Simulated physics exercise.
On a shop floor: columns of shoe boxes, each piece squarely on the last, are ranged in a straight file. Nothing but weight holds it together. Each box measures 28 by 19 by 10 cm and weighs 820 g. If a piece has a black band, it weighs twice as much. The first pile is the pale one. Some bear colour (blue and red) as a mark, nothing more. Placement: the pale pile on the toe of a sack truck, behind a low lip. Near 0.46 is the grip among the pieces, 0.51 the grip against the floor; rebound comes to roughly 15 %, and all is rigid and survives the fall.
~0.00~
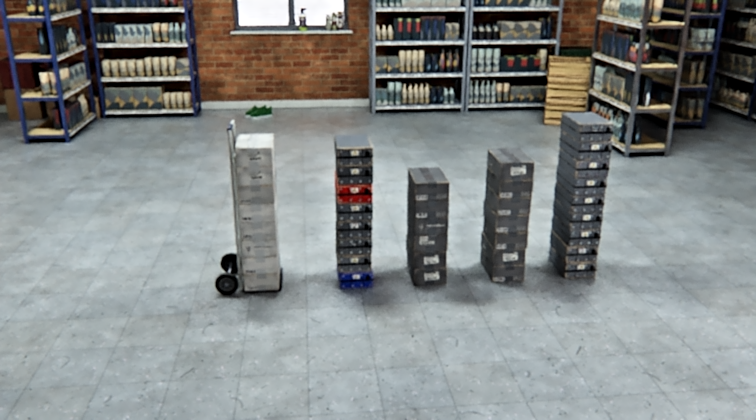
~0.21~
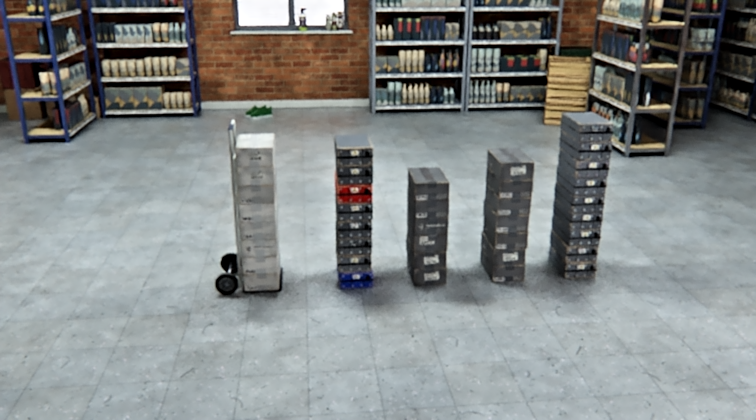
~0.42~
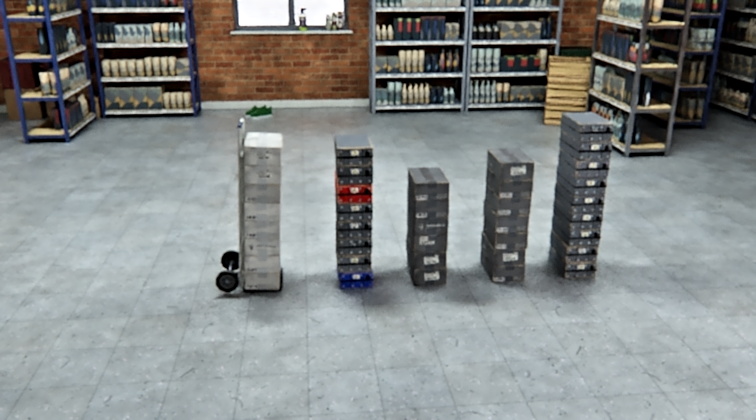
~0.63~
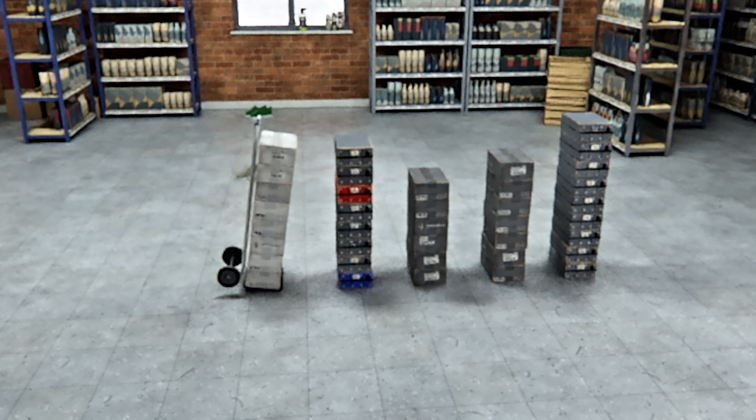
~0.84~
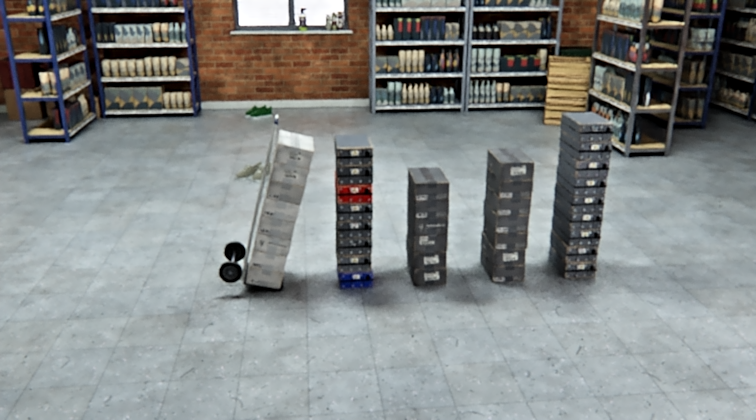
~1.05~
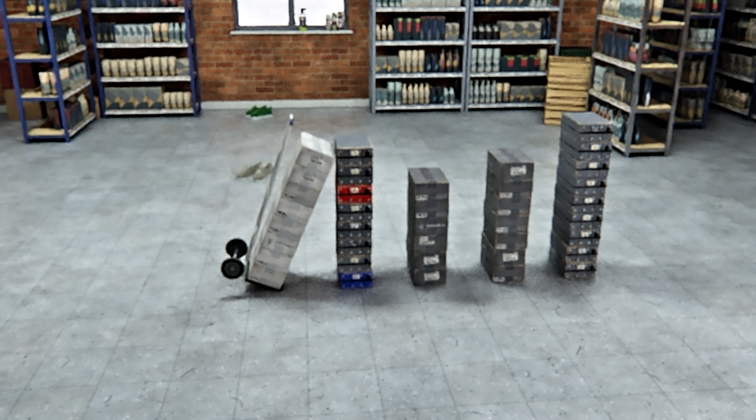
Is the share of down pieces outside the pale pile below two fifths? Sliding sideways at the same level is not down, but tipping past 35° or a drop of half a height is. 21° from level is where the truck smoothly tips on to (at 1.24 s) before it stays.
Yes, it stays under two fifths.
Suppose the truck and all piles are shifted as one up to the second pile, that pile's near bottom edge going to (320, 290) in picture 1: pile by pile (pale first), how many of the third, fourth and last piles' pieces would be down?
Third 0, fourth 0, last 0.
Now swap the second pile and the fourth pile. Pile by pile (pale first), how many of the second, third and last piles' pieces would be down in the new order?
Pile by pile, you'd see second at 7, third at 0 and last at 0 down.
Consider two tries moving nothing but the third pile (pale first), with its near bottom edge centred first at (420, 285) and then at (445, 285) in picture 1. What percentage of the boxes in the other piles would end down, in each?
First 0, then 0 per cent.
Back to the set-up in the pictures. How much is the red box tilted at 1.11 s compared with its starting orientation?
Roughly 0°.
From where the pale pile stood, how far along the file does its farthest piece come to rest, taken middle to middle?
Distance along: Near 35 cm.
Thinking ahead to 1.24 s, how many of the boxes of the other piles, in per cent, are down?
0 %.
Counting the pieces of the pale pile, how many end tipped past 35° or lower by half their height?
Tally of pale pieces: 0.
After 1.11 s, 0 of the pale pile down; none of the 30 other boxes down, 1 disturbed.
After 1.24 s, 0 of the pale pile down; none of the 30 other boxes down, 2 disturbed.
At rest (2.3 s), 0 of the pale pile down; none of the 30 other boxes down, 2 disturbed; red box unmoved; blue box unmoved. That is 0 per cent. As the last picture would show them, middles, red box near (354, 186), blue box near (355, 270).
